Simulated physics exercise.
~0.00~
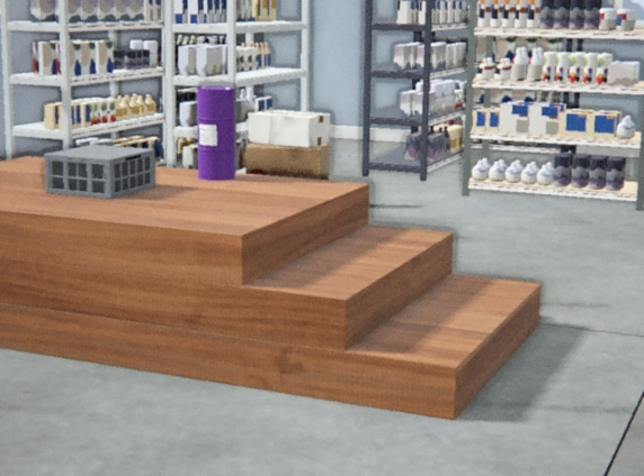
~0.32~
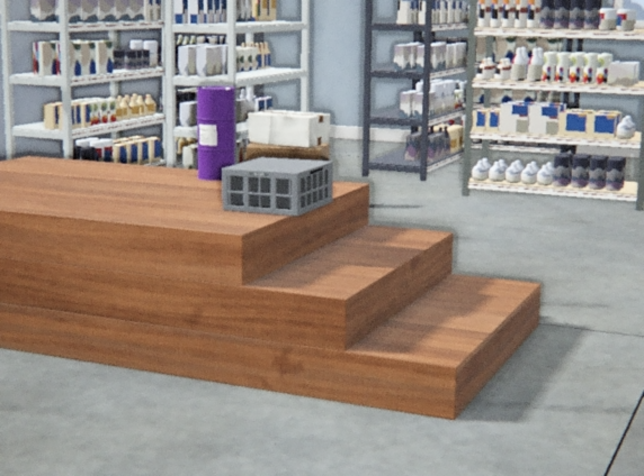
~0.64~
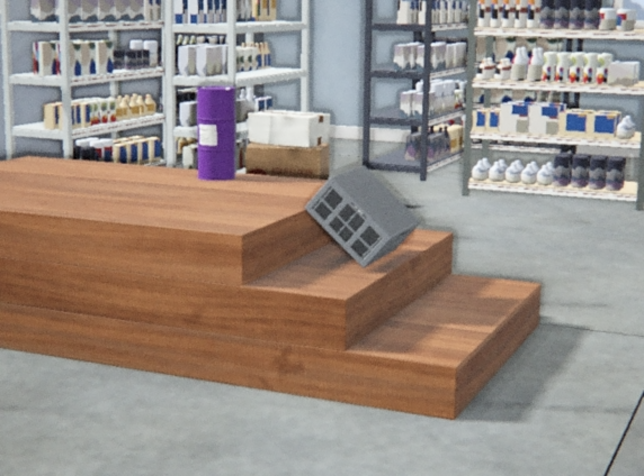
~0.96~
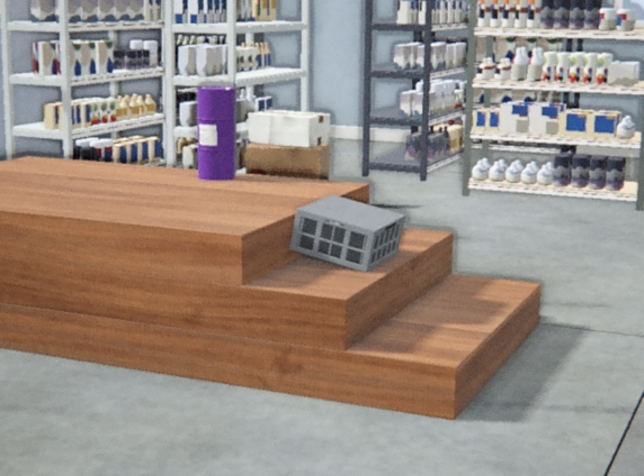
To begin with, a grey crate sits on a wooden landing near a purple canister, with steps descending to the right and stocked shelves standing behind. The crate slides right across the landing, passing in front of the canister and reaching the top edge. It then goes over the edge and tips steeply, its right side dipping toward the step below. After that it drops back to a much flatter angle. In the end, the crate is caught on the step just below the landing, slightly tilted, while the canister still stands in its original place.
